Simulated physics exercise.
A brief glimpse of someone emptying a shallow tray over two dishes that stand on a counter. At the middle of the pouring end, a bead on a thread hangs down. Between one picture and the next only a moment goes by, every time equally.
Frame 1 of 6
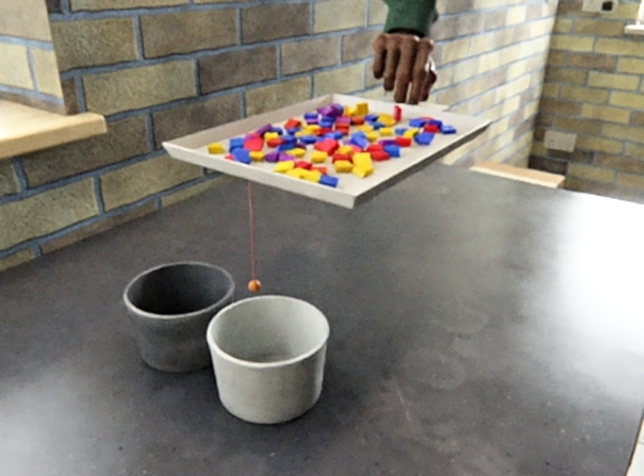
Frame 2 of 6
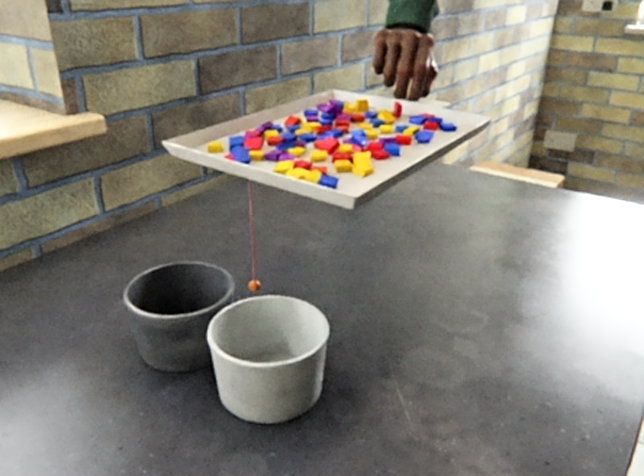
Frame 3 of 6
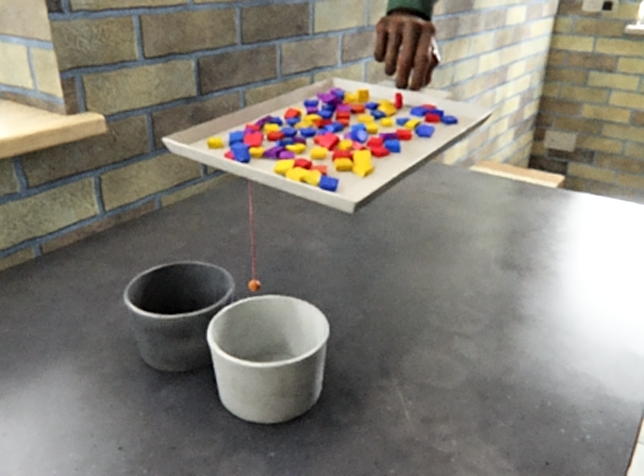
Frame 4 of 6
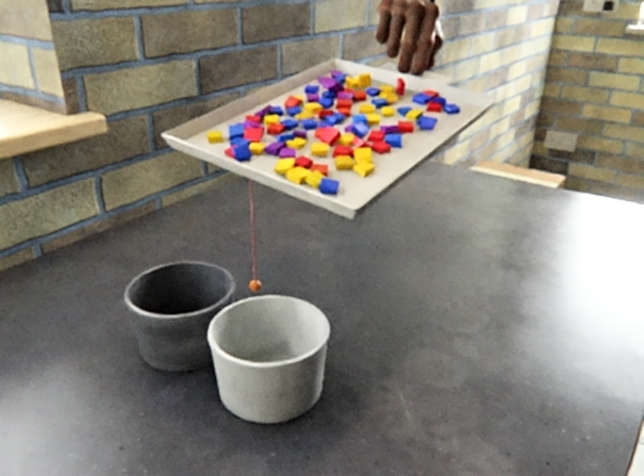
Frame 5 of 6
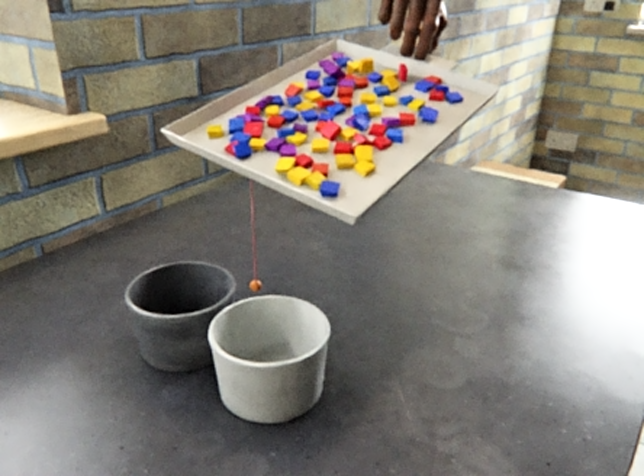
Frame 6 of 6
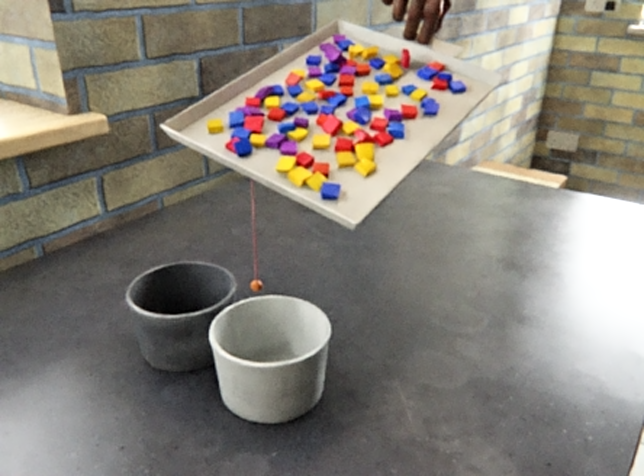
A shallow, pale tray scattered with red, blue, yellow and purple mosaic tiles is held over a dark grey counter beside brick walls, seen from slightly above by a still camera. Below its near end, an orange bead hangs on a red thread near a dark dish at left and a light grey one at right. A hand raises the far end, steepening the tray, while its near right corner dips.
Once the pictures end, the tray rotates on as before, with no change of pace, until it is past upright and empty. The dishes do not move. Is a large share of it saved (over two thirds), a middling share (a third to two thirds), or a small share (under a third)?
A small share is saved.
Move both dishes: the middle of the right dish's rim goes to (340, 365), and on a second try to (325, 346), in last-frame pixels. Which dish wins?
The one on the right side, then the one on the right side.
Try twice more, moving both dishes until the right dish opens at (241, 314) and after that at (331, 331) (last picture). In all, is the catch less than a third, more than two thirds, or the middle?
One: Below one third. Two: Over two thirds.
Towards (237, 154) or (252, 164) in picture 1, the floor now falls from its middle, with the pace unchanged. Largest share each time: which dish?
Result 1: The left-hand one; result 2: The left-hand one.
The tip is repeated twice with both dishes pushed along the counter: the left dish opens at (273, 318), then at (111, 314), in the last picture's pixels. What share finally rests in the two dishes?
In turn 70 and 0 in a hundred.
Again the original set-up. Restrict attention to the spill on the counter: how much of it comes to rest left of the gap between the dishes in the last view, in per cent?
That's roughly 0 per cent of the pieces.
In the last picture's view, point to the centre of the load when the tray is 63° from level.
Near the pixel (349, 165).
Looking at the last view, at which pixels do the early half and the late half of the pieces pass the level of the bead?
(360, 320) for the early half, (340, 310) for the late half.
Shortly afterwards, tray tipped steeply; all but a few on the tray; a little in the air.
Next, tray tipped past a quarter turn; only a few on the tray; near a quarter in the right dish; near two thirds outside both; a little in the air.
Some moments later, tray tipped past a quarter turn; near a quarter in the right dish; the bulk outside both.
In the end, tray tipped past a quarter turn; near a quarter in the right dish; none at all in the left dish; the bulk outside both.
